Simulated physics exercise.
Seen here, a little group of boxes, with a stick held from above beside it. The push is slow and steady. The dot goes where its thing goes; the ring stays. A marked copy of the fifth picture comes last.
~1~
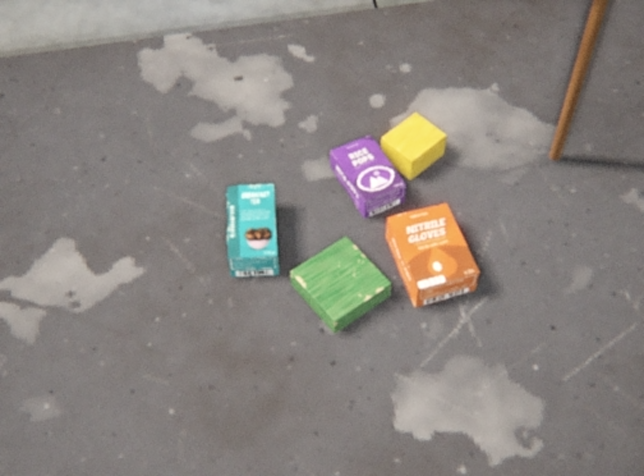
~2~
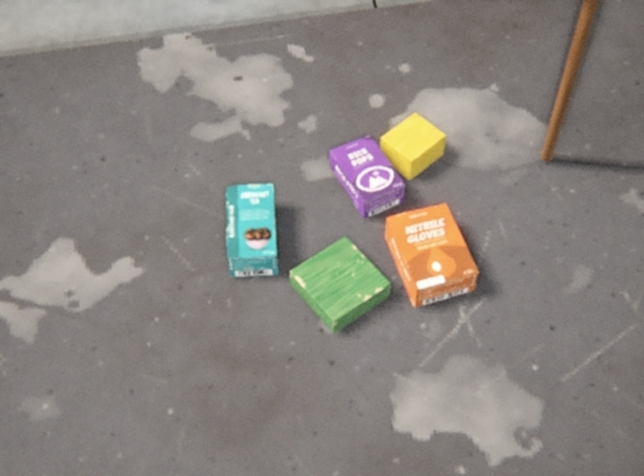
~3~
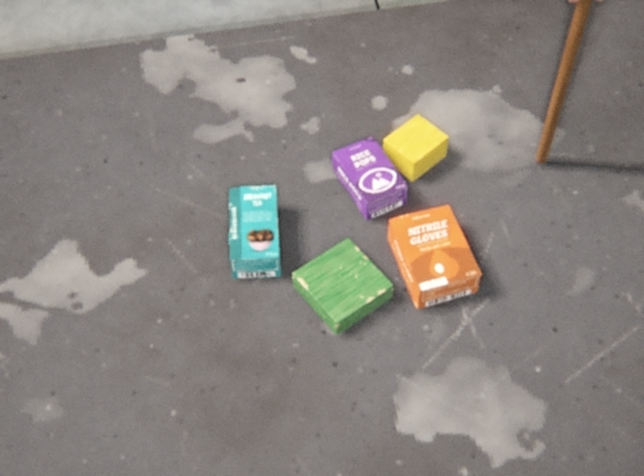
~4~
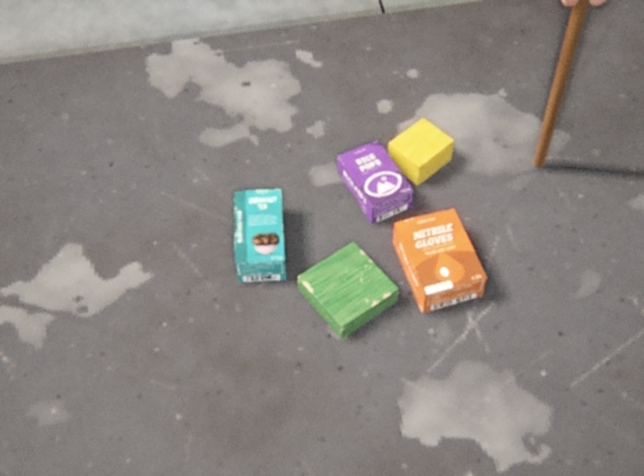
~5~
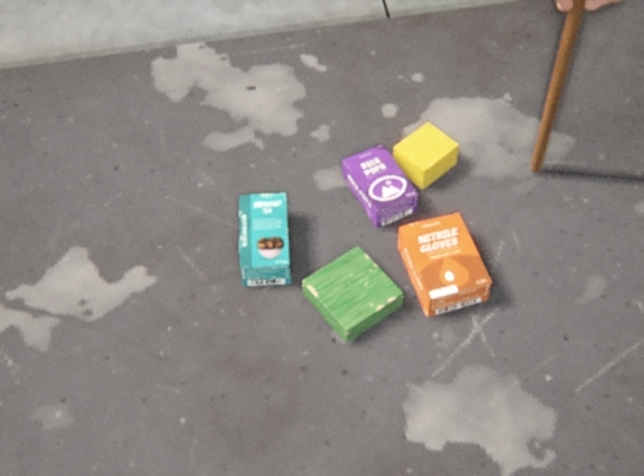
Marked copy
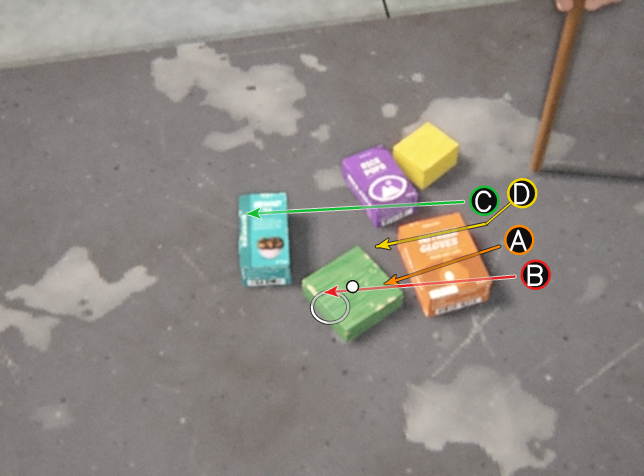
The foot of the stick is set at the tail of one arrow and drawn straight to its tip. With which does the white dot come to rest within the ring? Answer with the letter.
The stick should follow D.
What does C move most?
The purple box.
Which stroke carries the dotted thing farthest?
Stroke B.
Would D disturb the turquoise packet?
No.
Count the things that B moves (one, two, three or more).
It moves three or more.
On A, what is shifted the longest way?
The orange box goes farthest.
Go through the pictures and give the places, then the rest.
Green block (340, 284); yellow block (413, 146); orange box (431, 254), in the first picture.
Orange box (431, 254); turquoise packet (252, 230), in the second picture.
Purple box (370, 177); green block (342, 285), in the third picture.
Yellow block (421, 152); orange box (439, 260), in the fourth picture.
Turquoise packet (264, 239); purple box (380, 185); green block (352, 293), in the fifth picture.
On the marked copy, A from (499, 247) to (385, 284); B from (515, 277) to (325, 292); C from (463, 202) to (247, 214); D from (486, 224) to (377, 247); the ring at (330, 307); the white dot at (352, 287).
Taking D. A third of the way, foot of the stick (446, 233); green block (352, 293); orange box (437, 266).
Two thirds of the way, foot of the stick (405, 242); green block (340, 306); orange box (419, 274).
When it is over, foot of the stick (377, 248); green block (331, 316); orange box (413, 278); the dot on the green block is in the ring.
As for the rest, A leaves the dotted thing at (295, 332); B leaves the dotted thing at (225, 327); C leaves the dotted thing at (352, 293).
